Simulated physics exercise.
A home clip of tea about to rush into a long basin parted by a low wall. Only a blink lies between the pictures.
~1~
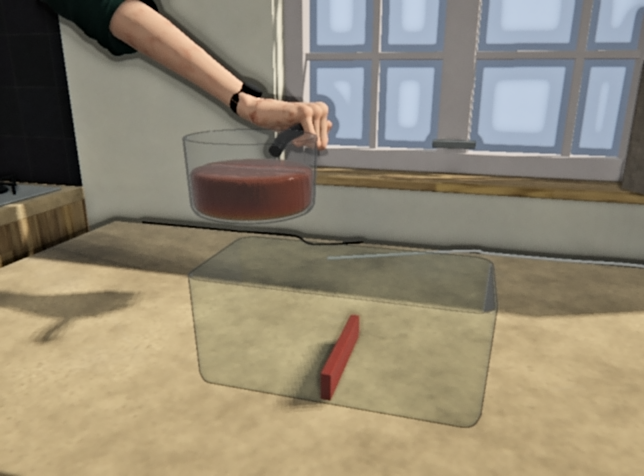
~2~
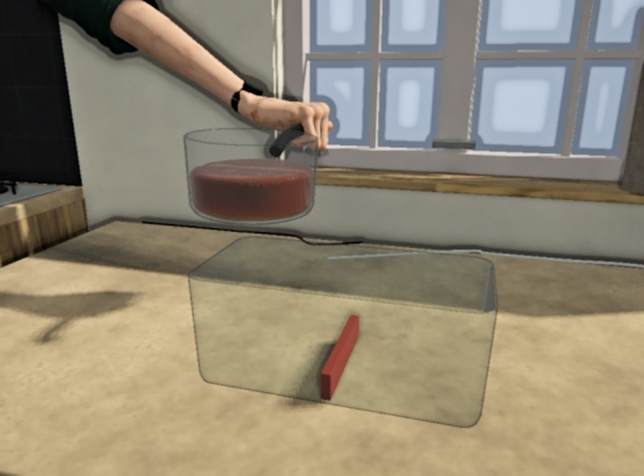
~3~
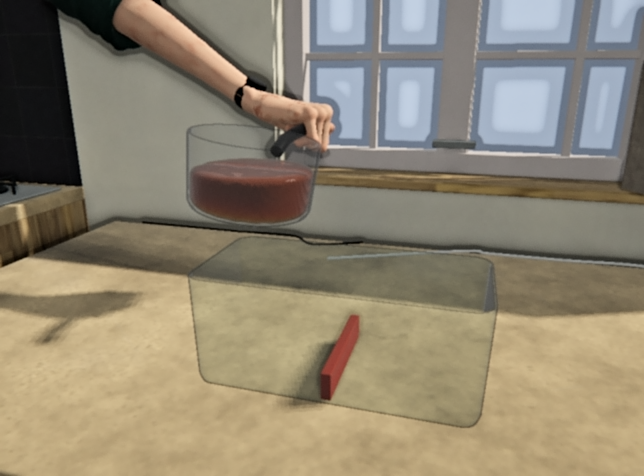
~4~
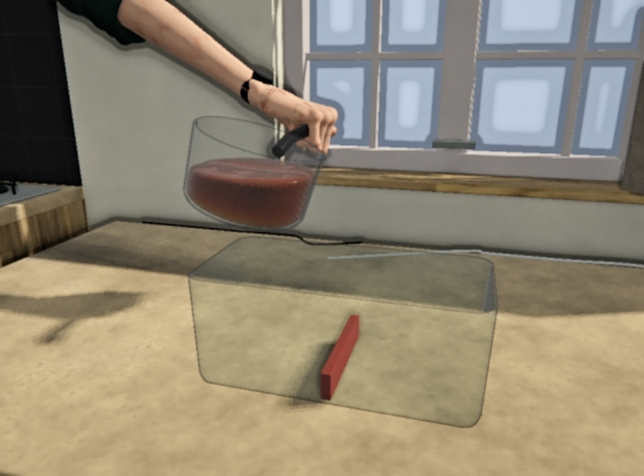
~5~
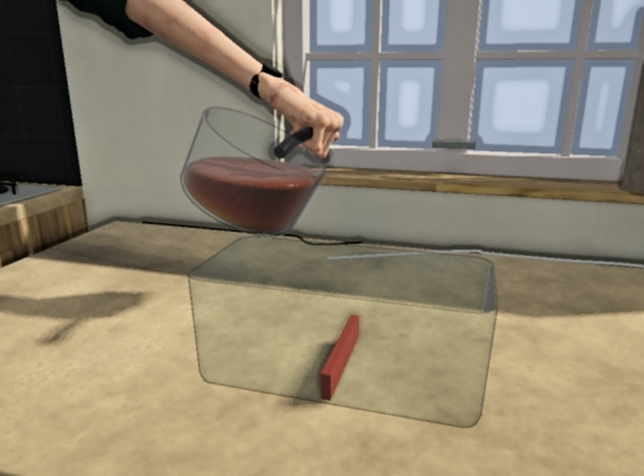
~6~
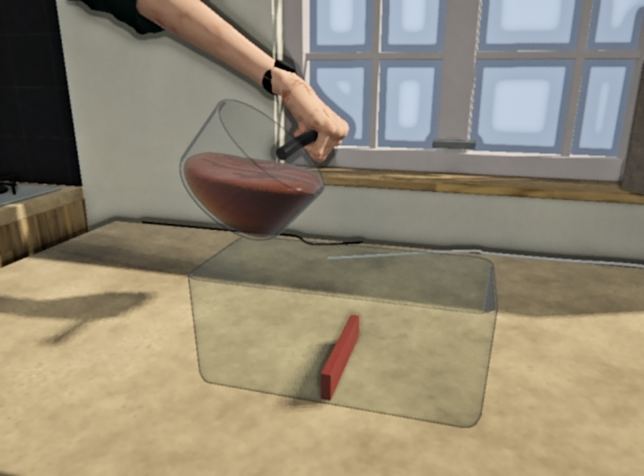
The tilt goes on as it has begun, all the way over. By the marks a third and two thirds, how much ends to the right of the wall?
In the end between a third and two thirds is right of the wall.
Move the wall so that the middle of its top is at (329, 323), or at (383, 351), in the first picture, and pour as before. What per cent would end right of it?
First some 55, then 20 per cent.
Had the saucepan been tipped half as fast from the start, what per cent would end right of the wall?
About 60 per cent.
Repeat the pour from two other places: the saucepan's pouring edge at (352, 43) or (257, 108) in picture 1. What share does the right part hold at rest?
About 80 and 20 per cent.
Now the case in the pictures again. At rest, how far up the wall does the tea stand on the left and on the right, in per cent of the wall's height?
Left about 50, right about 40.
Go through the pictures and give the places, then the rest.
Tilt 0°; pouring edge (313, 140); surface from (200, 165) to (312, 172); the long basin's rim runs from (216, 256) to (494, 285); the wall's top is at (342, 343), in the first picture.
Tilt 2°; pouring edge (314, 143); surface from (200, 165) to (312, 172), in the second picture.
Tilt 8°; pouring edge (317, 150); surface from (199, 164) to (313, 173), in the third picture.
Tilt 17°; pouring edge (320, 161); surface from (199, 164) to (314, 175), in the fourth picture.
Tilt 28°; pouring edge (321, 177); surface from (195, 161) to (317, 178), in the fifth picture.
Tilt 42°; pouring edge (319, 194); surface from (195, 153) to (317, 181), in the sixth picture.
A moment on, the saucepan is tipped right over and 23 per cent is still to pour, 25 is left of the wall and 28 right of it.
Next, the saucepan is tipped right over and 4 per cent is still to pour, 49 is left of the wall and 44 right of it.
Then the saucepan is tipped right over and 0 per cent is still to pour, 53 is left of the wall and 44 right of it.
Later the saucepan is tipped right over and 0 per cent is still to pour, 53 is left of the wall and 44 right of it.
In the end 54 per cent lies left of the wall, 44 right of it and 2 outside.
